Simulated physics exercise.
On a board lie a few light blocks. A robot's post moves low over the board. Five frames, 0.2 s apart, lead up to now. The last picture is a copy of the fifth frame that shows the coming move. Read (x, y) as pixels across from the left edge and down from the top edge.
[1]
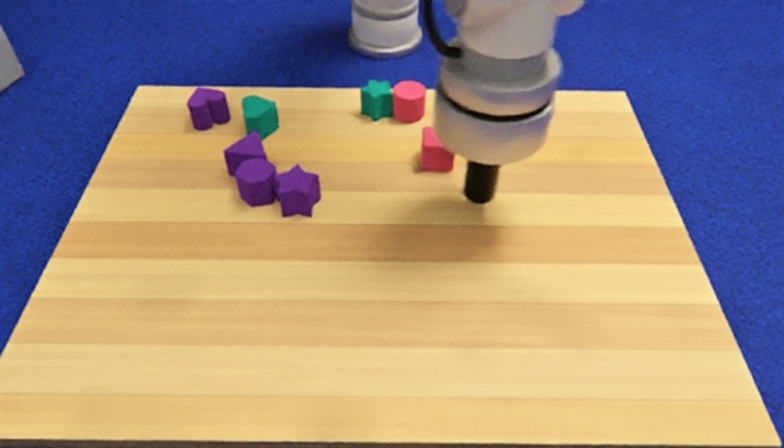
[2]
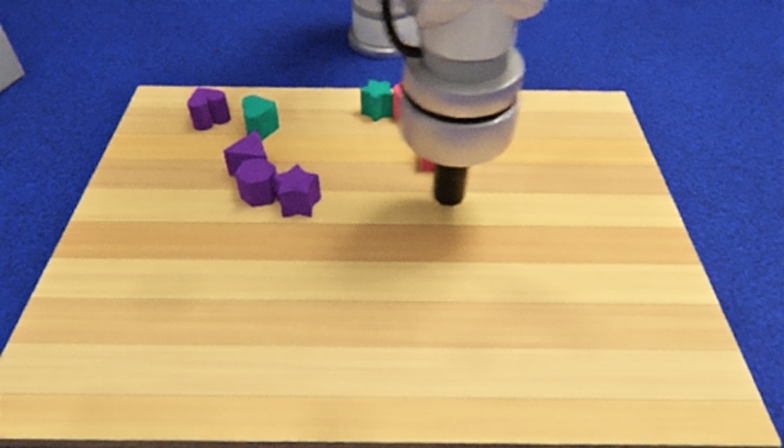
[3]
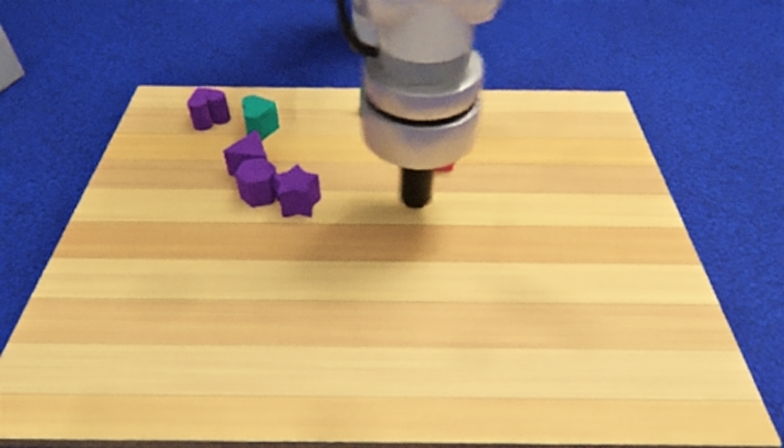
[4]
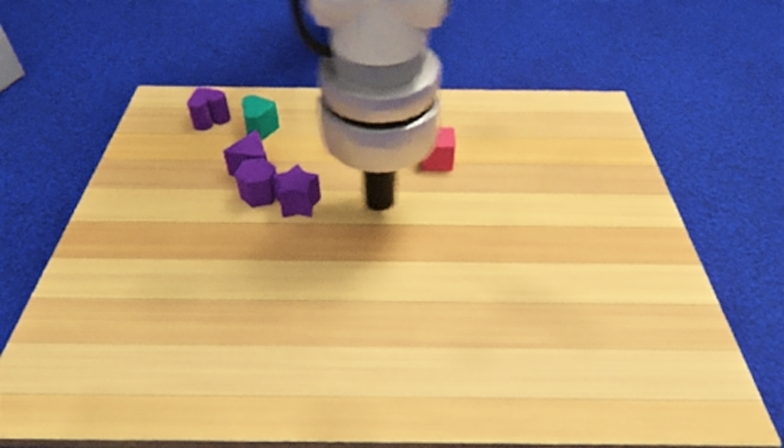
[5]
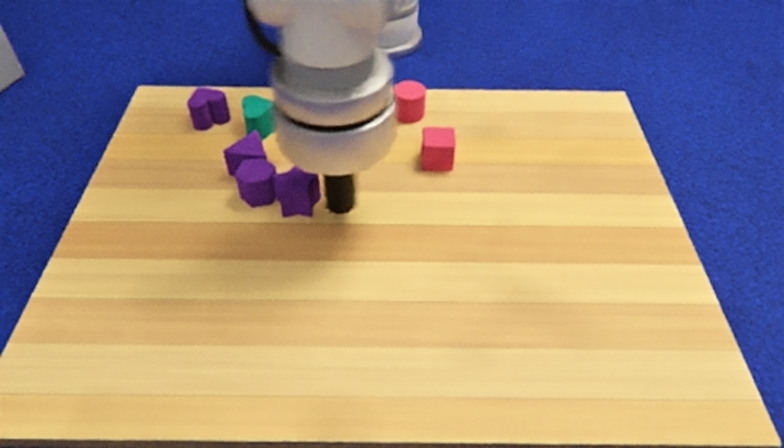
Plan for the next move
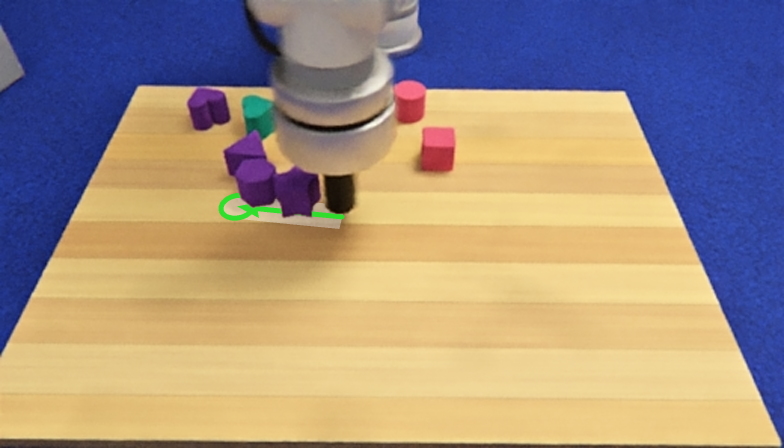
A robot arm with a black post moved steadily left, low over a wooden board, passing in front of the red and green blocks and coming close beside the purple star, while the blocks stayed still.
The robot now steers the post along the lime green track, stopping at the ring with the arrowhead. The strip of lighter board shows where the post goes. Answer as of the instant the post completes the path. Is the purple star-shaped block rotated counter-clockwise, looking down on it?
No, it doesn't check out.
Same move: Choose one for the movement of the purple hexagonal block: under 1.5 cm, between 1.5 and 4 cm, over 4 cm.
Displacement: Past 4 cm.
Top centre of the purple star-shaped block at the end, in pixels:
Top centre: (228, 161).
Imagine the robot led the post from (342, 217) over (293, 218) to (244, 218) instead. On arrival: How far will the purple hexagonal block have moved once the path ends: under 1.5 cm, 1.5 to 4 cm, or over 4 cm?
It moves quite far, over 4 cm.
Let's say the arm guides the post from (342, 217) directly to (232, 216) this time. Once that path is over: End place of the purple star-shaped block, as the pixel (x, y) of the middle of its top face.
Close to (237, 169).
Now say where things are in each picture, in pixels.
Post tip (479, 193); block tops, purple triangular piece (248, 145); purple hexagonal block (255, 169); purple star-shaped block (295, 179), in the first picture.
Post (449, 195); blocks unchanged, in the second picture.
Post (415, 198); blocks unchanged, in the third picture.
Post (380, 200); blocks unchanged, in the fourth picture.
Post (341, 203); purple triangular piece (248, 145); purple hexagonal block (255, 169); purple star-shaped block (295, 179), in the fifth picture.
Path on the board, straight from (342, 217) to (237, 207).
The first path, step by step. One third of the way, post (304, 199); purple hexagonal block (243, 167), turned 20° anticlockwise; purple star-shaped block (279, 174), turned 20° clockwise.
Two thirds of the way, post (269, 196); purple triangular piece (248, 143); purple hexagonal block (220, 160), turned 35° anticlockwise; purple star-shaped block (253, 166), turned 40° clockwise.
At the end, post (234, 192); purple triangular piece (247, 140); purple hexagonal block (200, 149), turned 20° anticlockwise; purple star-shaped block (228, 161), turned 55° clockwise.
